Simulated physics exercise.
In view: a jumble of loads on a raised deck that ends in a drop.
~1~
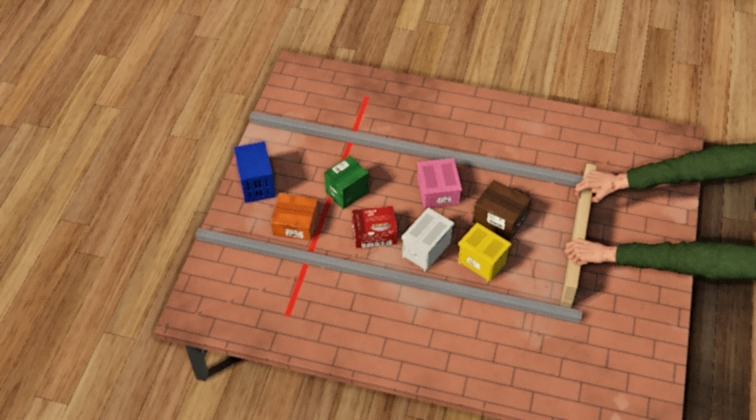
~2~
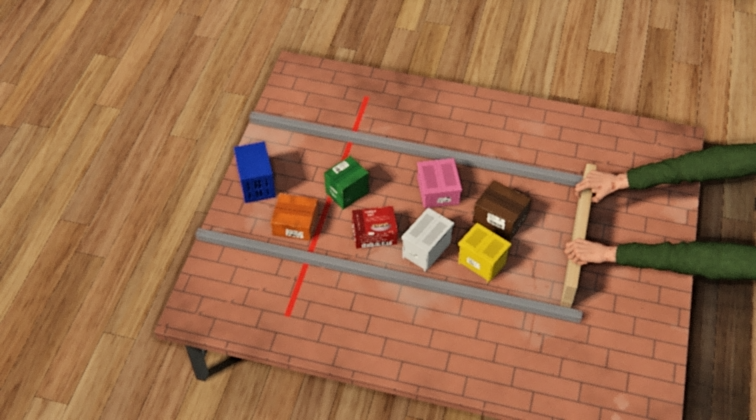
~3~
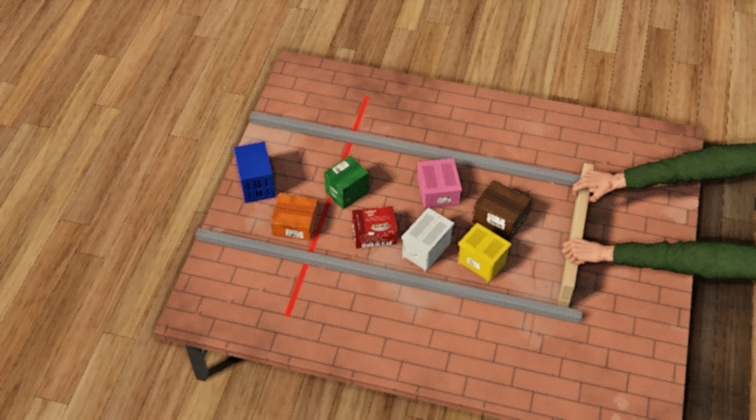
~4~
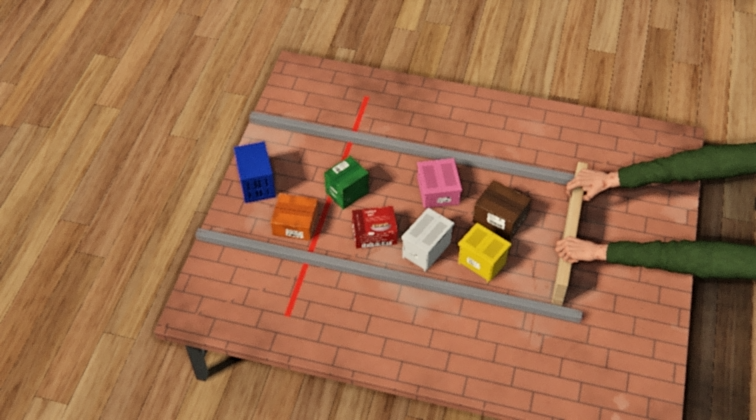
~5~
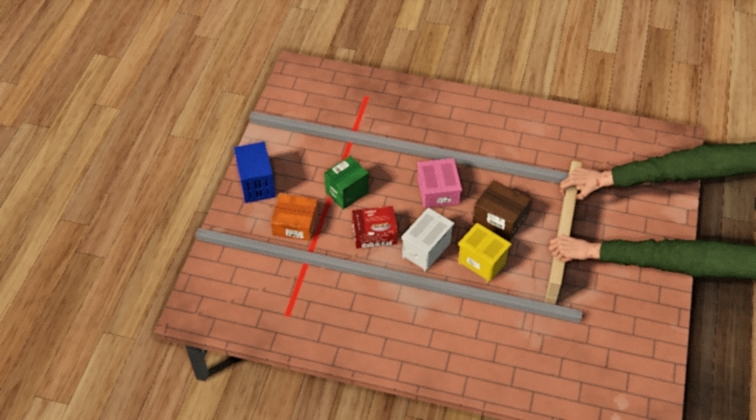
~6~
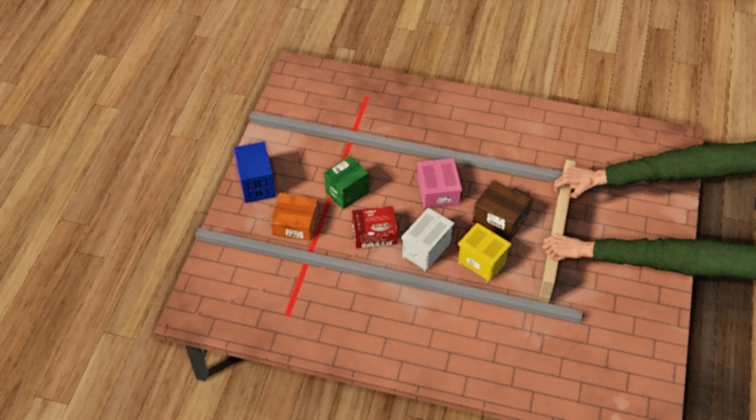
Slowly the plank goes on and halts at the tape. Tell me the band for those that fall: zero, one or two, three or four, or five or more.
The number that fall off is one or two.
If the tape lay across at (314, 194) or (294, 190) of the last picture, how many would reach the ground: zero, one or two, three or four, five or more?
In that order: Either one or two; three or four.
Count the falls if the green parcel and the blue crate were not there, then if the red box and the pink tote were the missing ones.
It would be 1 and 0.
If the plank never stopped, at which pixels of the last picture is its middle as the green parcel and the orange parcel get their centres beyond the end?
For the green parcel at (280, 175), for the orange parcel at (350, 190).
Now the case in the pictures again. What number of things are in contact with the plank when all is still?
That makes 3.
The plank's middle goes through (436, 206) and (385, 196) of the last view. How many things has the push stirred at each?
5 and 7.
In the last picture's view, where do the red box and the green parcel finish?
About (233, 203), and the other about (277, 172).
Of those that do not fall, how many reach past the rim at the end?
0 of them.
Early on, none off yet; blue crate at rest near (255, 172); orange parcel at rest near (295, 217); green parcel at rest near (347, 183).
Finally, the number that fall off is one or two; lost, orange parcel.
